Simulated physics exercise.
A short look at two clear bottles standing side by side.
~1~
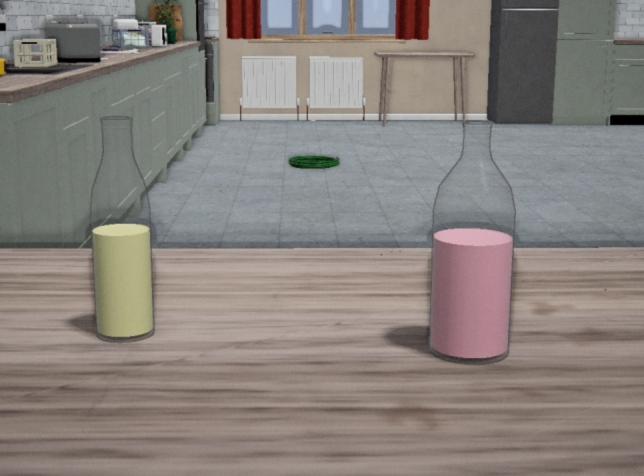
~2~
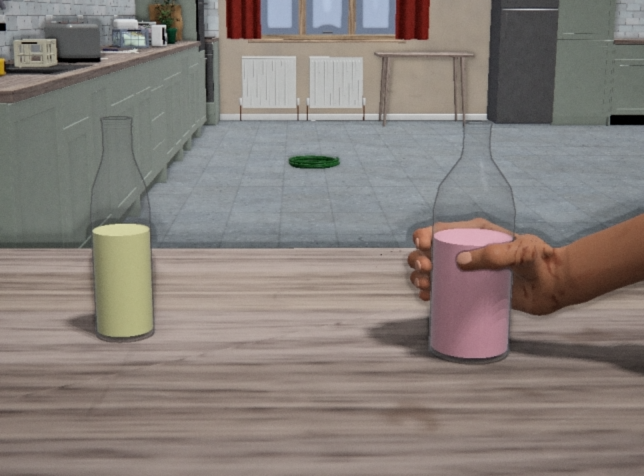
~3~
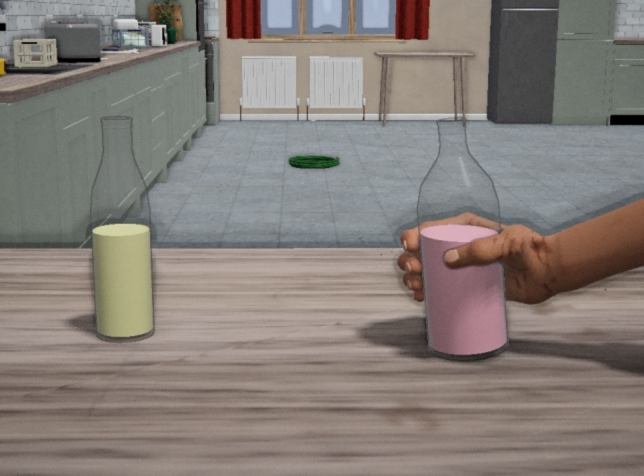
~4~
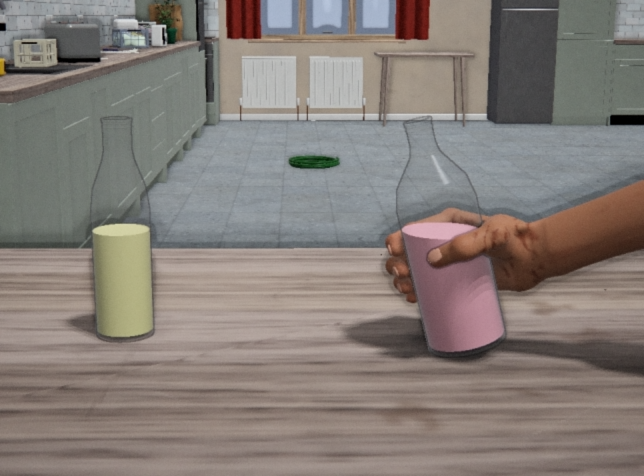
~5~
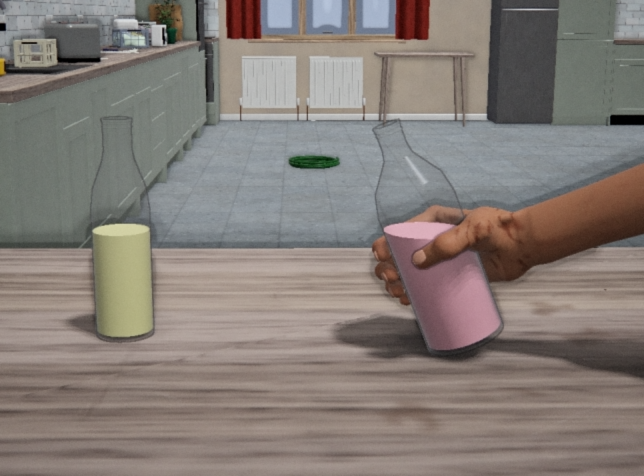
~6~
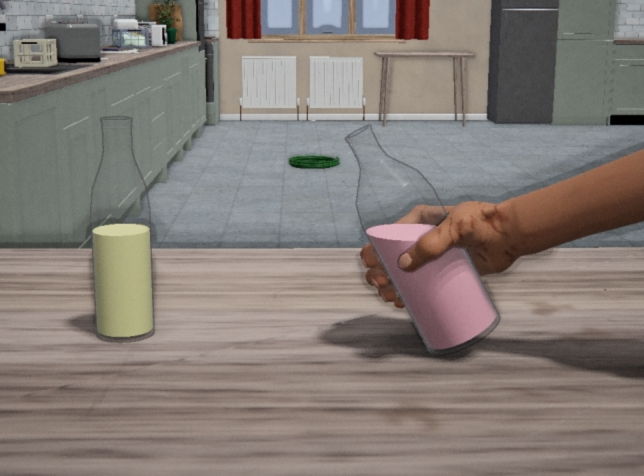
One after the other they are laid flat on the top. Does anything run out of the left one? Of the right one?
The left one runs out and the right one runs out.
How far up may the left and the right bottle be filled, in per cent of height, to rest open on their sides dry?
About 18 and 26 per cent.
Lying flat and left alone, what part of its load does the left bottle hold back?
I make it 40 per cent.
Next, the right bottle is nearly down; right bottle, dry at the neck.
After that, the right bottle lies flat; right bottle, some has come out.
Finally, both lie flat; right bottle, some has come out; left bottle, some has come out.
